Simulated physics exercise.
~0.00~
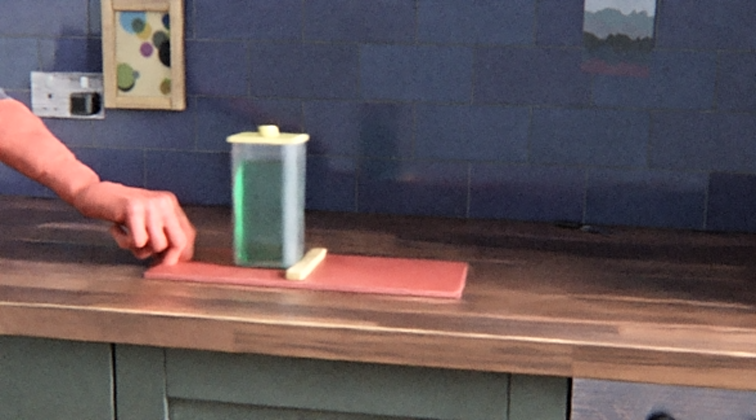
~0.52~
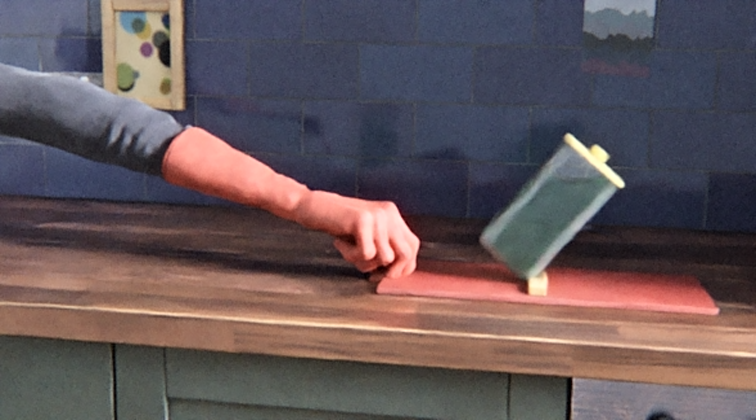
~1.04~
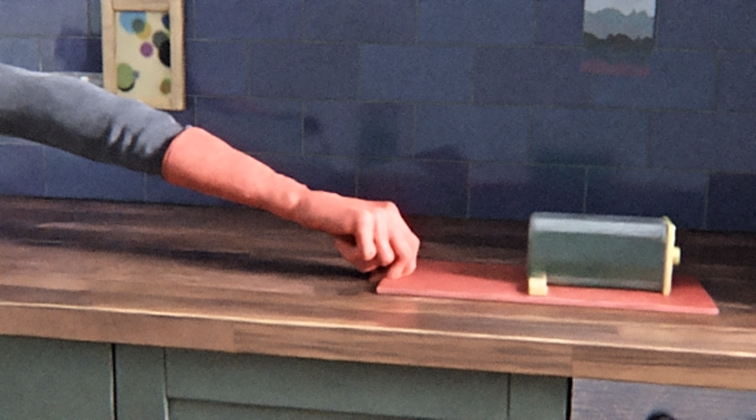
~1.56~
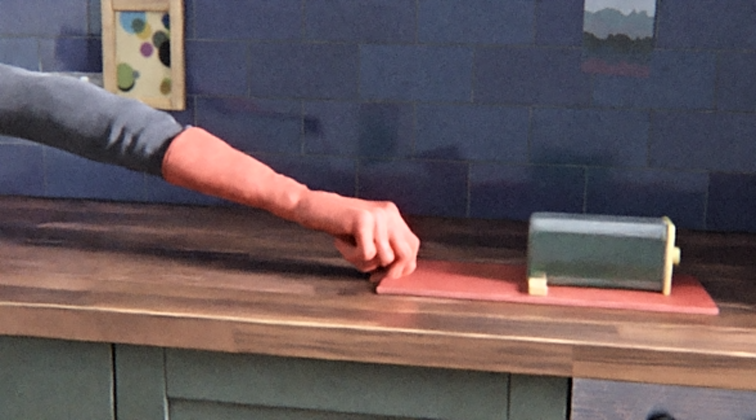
The video shows a hand sliding a red board to the right along a wooden countertop, carrying an upright square bottle with a yellow cap beside a small batten. The board stops, and the bottle tips rightward over the batten, ending on its side on the board.
